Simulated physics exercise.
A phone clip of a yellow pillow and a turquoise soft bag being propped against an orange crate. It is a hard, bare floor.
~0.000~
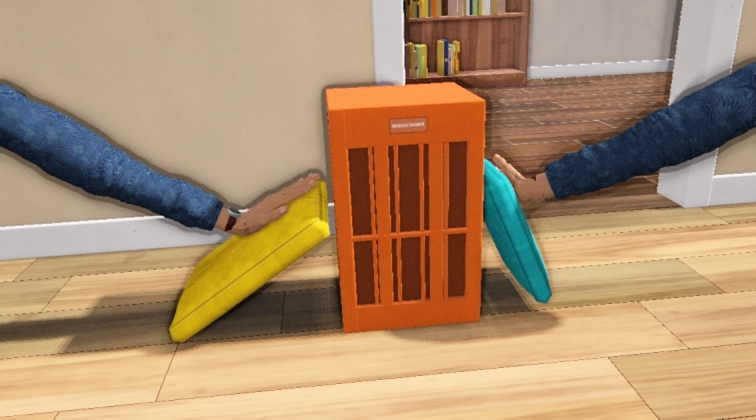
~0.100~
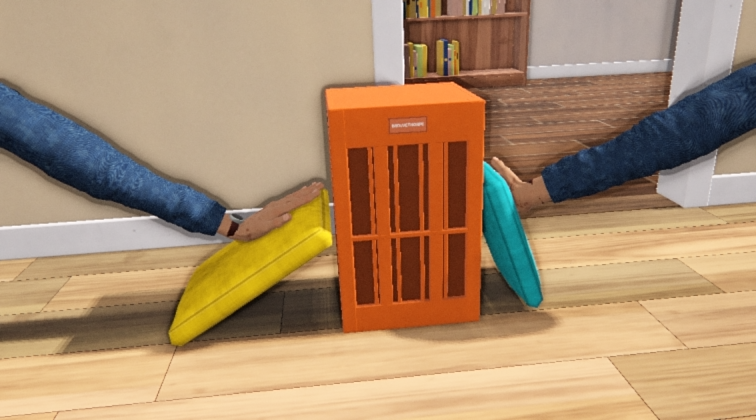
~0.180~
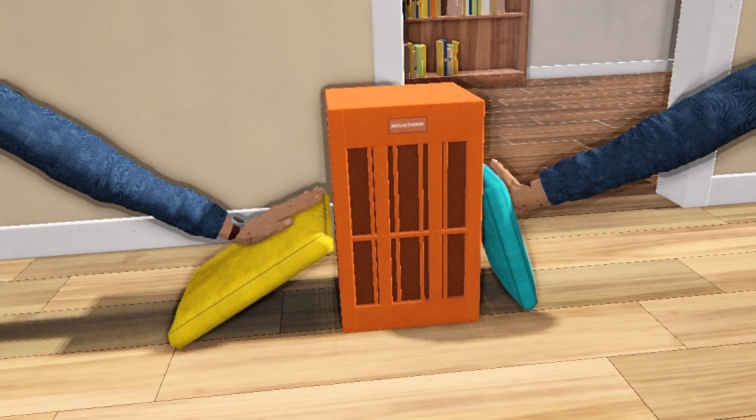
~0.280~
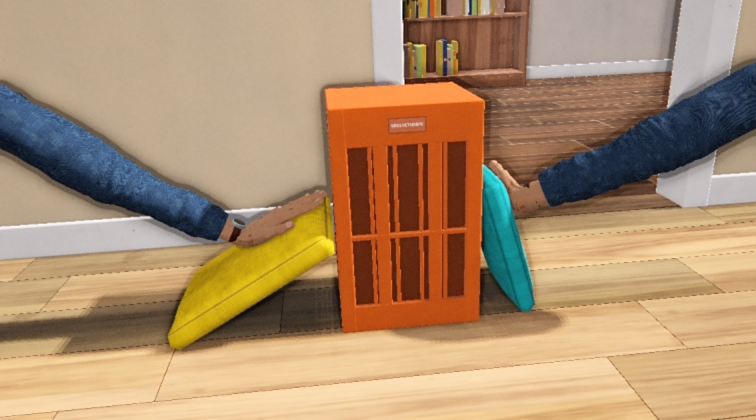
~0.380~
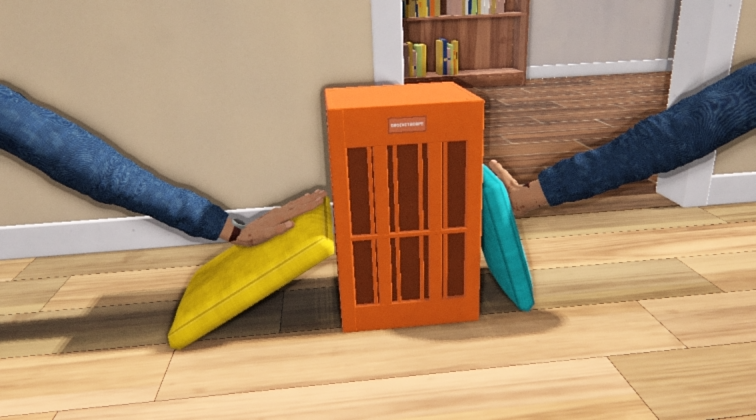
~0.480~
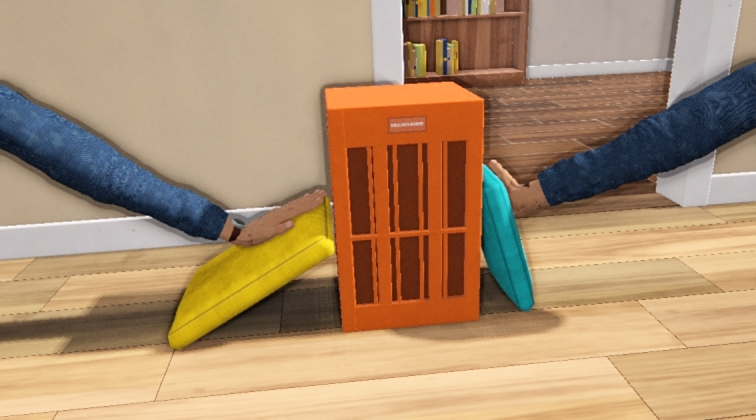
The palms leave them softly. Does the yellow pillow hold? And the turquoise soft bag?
As it turns out, the yellow pillow slides down flat; the turquoise soft bag keeps leaning.
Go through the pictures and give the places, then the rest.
In the first frame, pillow foot (177, 336), head (324, 228); soft bag foot (544, 299), head (495, 184).
In the second frame, pillow foot (176, 340); soft bag foot (535, 303).
In the third frame, pillow foot (175, 342); soft bag foot (530, 306).
In the fourth frame, pillow foot (175, 344); soft bag foot (526, 307).
In the fifth frame, pillow foot (175, 343); soft bag foot (526, 307).
In the sixth frame, pillow foot (175, 343), head (329, 246), at a low slant; soft bag foot (526, 307), head (491, 187), almost upright.
After 0.74 s, pillow slipping down near (250, 281); soft bag leaning near (491, 234).
After 0.88 s, pillow flat on the floor near (252, 292); soft bag leaning near (493, 232).
After 1.28 s, pillow flat on the floor near (252, 295); soft bag leaning near (493, 232).
At rest, pillow flat on the floor near (252, 295); soft bag leaning near (493, 233). The yellow pillow slips and lies down and the turquoise soft bag holds its lean.
